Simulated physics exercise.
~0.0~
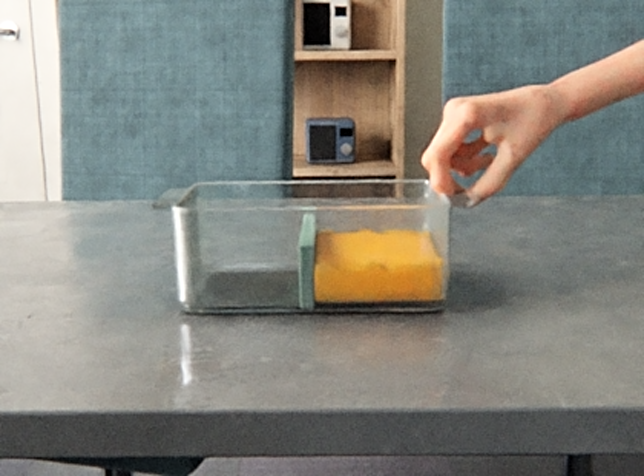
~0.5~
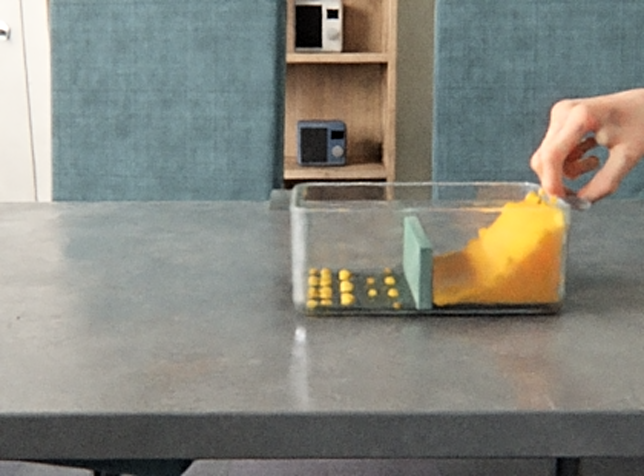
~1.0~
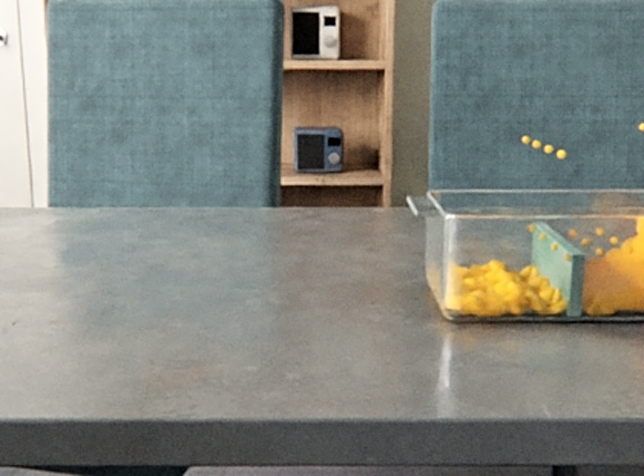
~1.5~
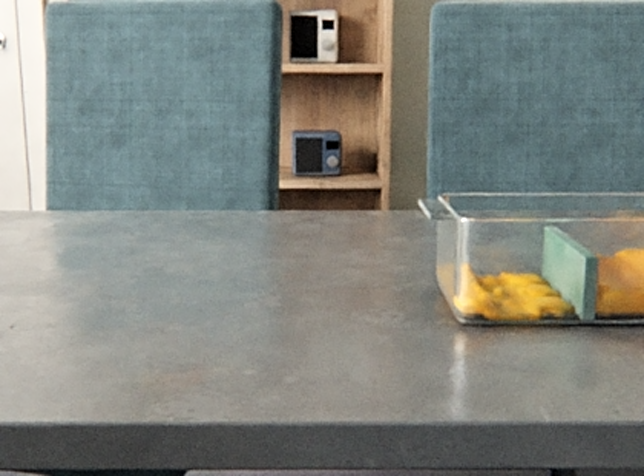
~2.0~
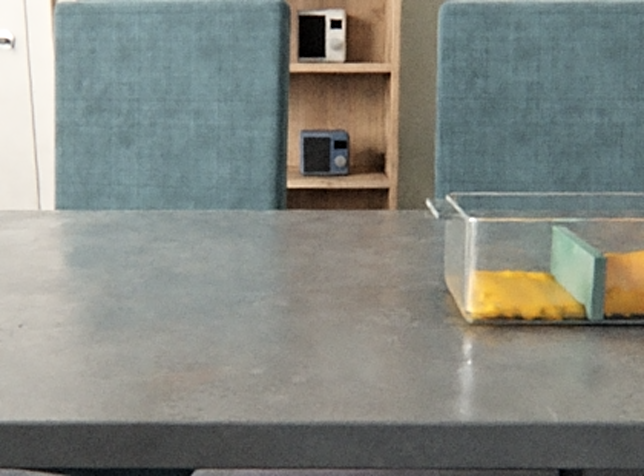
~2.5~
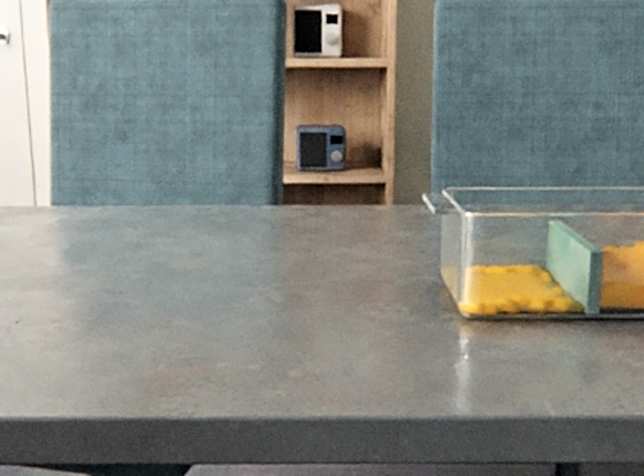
A clear oblong tub with orange-yellow juice on the right of its green divider was pulled rightward across a grey table by a hand, sloshing some juice over the divider and flinging drops up, then sat still with a shallow layer on the left.
